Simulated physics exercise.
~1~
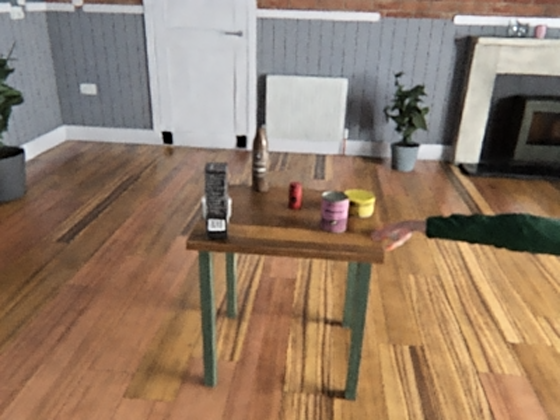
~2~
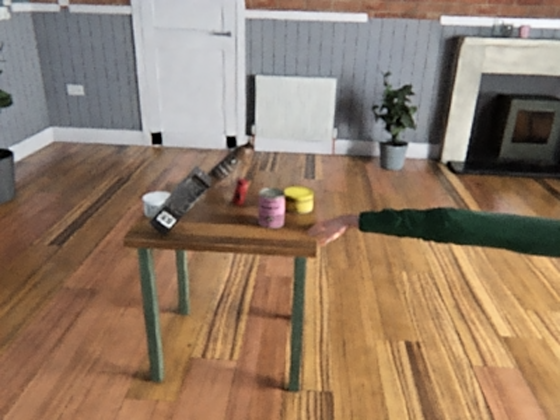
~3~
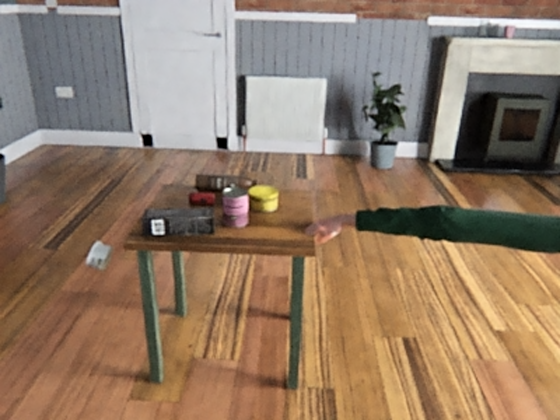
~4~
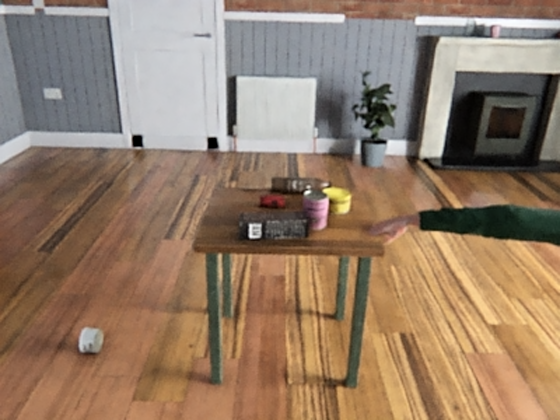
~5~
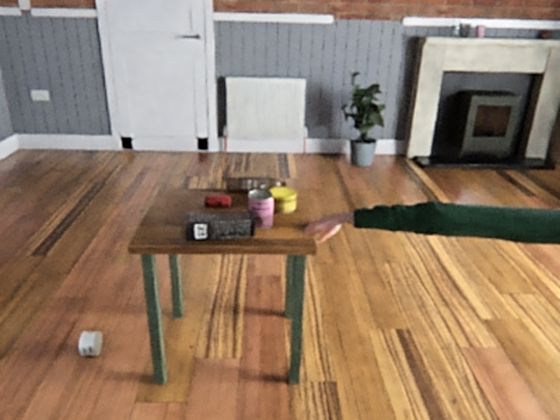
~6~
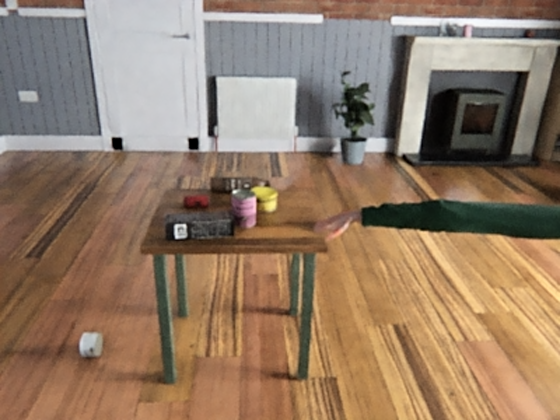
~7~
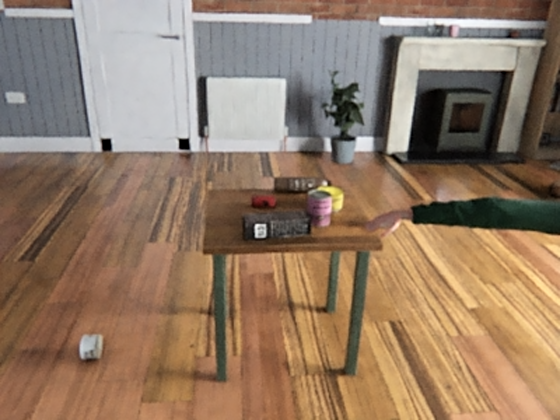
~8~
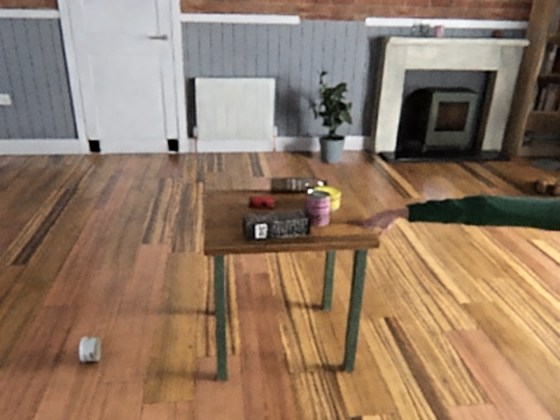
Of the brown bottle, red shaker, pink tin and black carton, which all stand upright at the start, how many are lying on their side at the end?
Three of them are lying on their side at the end, namely the brown bottle, the red shaker and the black carton. The pink tin is still standing.
